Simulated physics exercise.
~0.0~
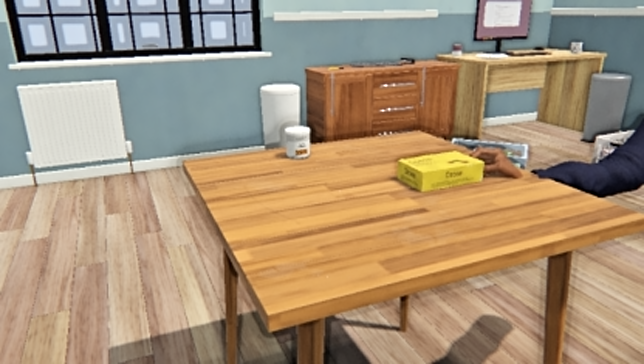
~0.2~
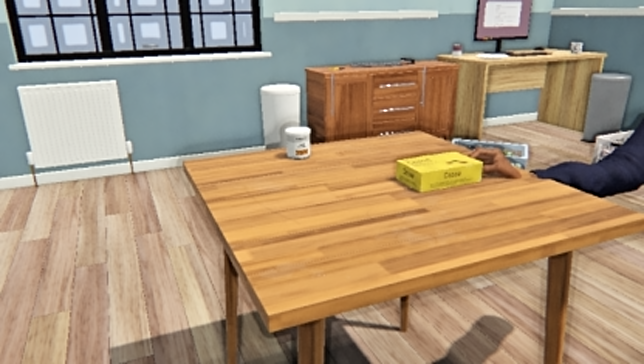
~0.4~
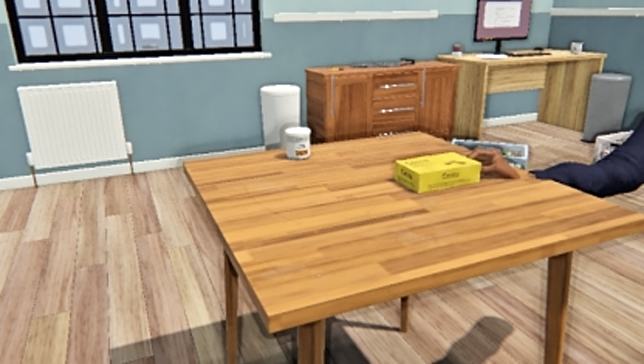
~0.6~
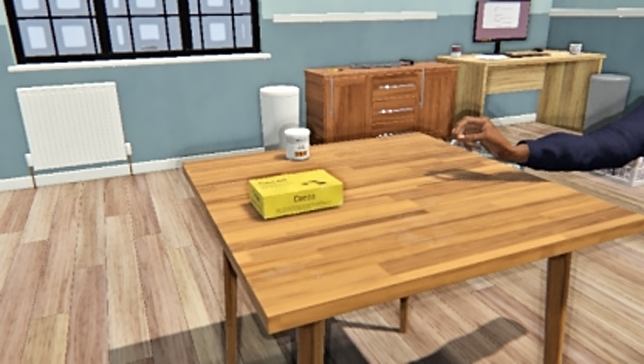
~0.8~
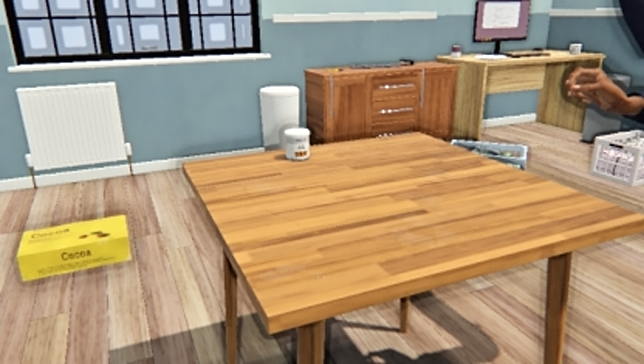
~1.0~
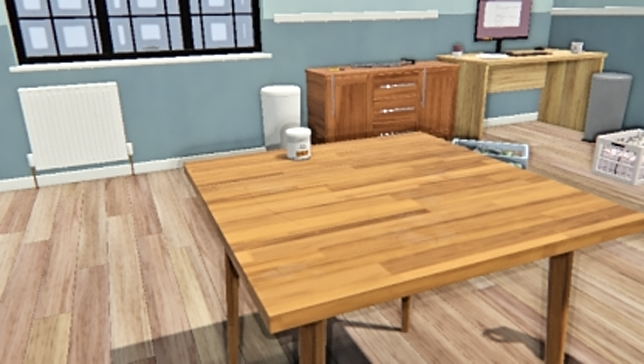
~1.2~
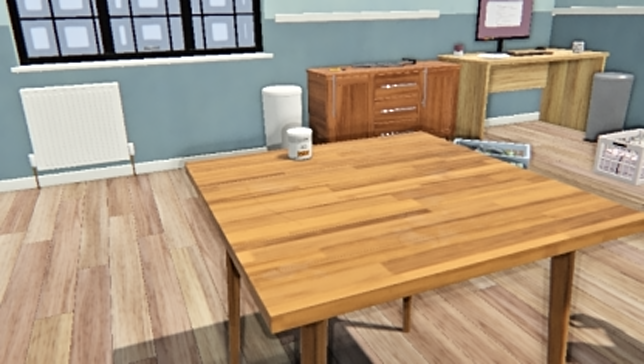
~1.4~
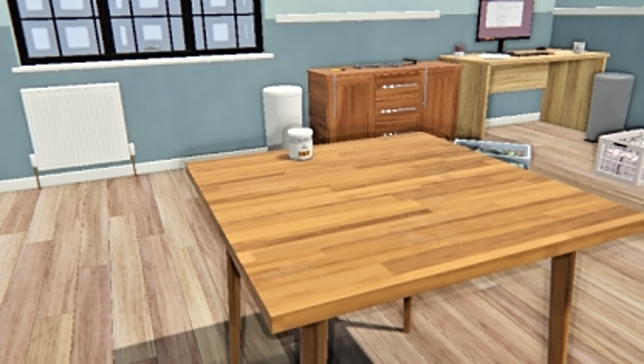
A hand in a dark sleeve reaches in from the right and holds a yellow packet on a wooden table, seen from slightly above in a blue-walled room with a pale wood floor. A small white tin stands near the table's far left corner, with a radiator, a brown cabinet and a desk beyond. The hand sends the packet sliding left across the tabletop, lets go and draws back. The packet carries on past the left edge and drops out of view. The tin stays in place on the otherwise bare table.
